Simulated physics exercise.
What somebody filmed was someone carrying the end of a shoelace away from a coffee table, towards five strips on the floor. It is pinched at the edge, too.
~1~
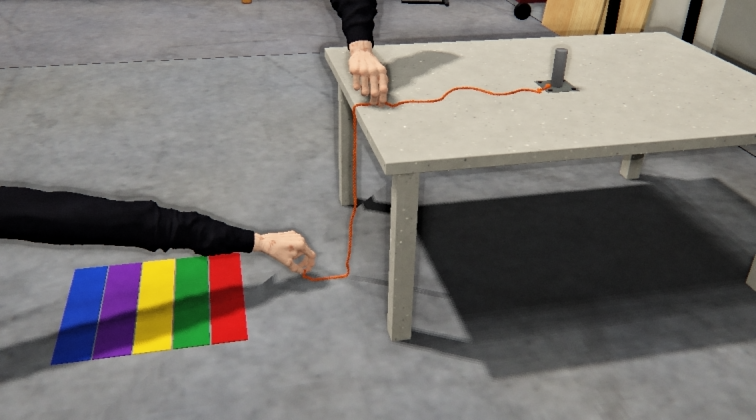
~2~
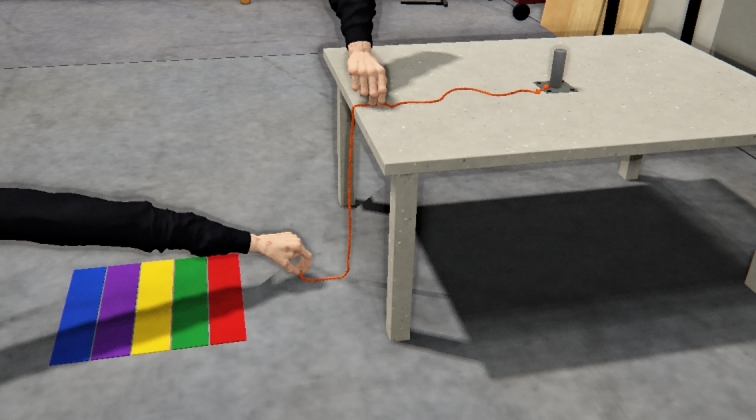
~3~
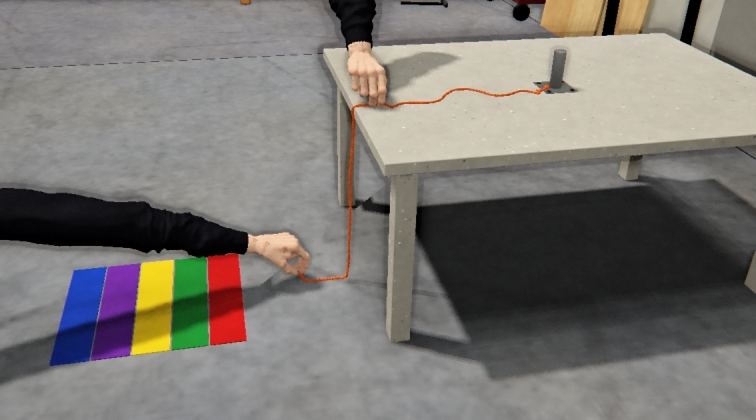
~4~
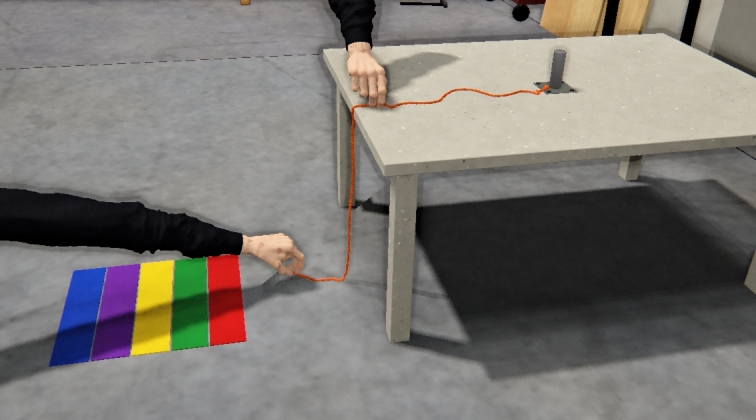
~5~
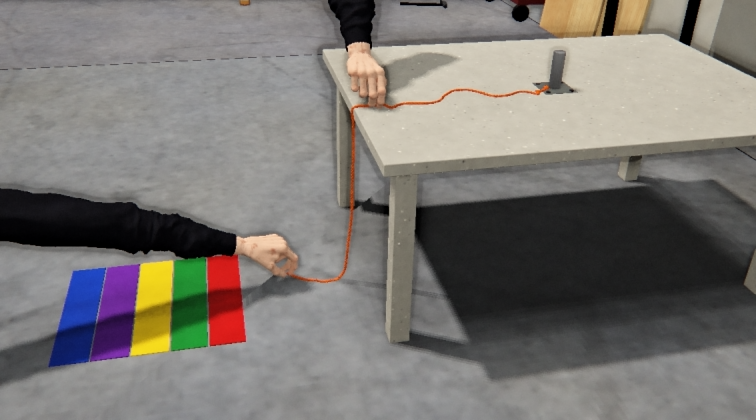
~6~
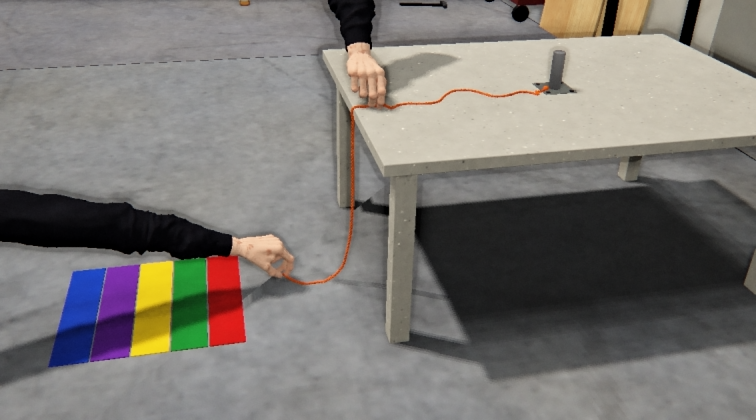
The clip opens on a hand holding the end of an orange shoelace near five coloured strips on the floor, while another hand pins it at the table's edge. The lower hand moves slightly left towards the red strip, and the hanging lace curves a little more near the floor.
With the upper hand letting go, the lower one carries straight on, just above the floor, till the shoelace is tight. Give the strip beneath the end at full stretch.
Purple strip.
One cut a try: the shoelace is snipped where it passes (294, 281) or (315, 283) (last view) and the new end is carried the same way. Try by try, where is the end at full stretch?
In order, roughly (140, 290) and (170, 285).
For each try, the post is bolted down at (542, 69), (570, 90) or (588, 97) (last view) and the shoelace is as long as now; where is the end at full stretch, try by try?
Places per try: (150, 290); (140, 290); (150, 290).
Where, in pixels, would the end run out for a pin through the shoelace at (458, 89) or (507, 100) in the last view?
In order of the tries, it's near (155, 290) and near (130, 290).
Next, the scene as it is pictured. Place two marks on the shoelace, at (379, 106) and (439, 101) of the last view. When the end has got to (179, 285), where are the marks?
First: (347, 129). Second: (398, 100).
Soon after, end near (179, 285); over green.
Then, end near (141, 289); over yellow.
At full stretch, end near (119, 292); over purple. The end stops over the purple strip.
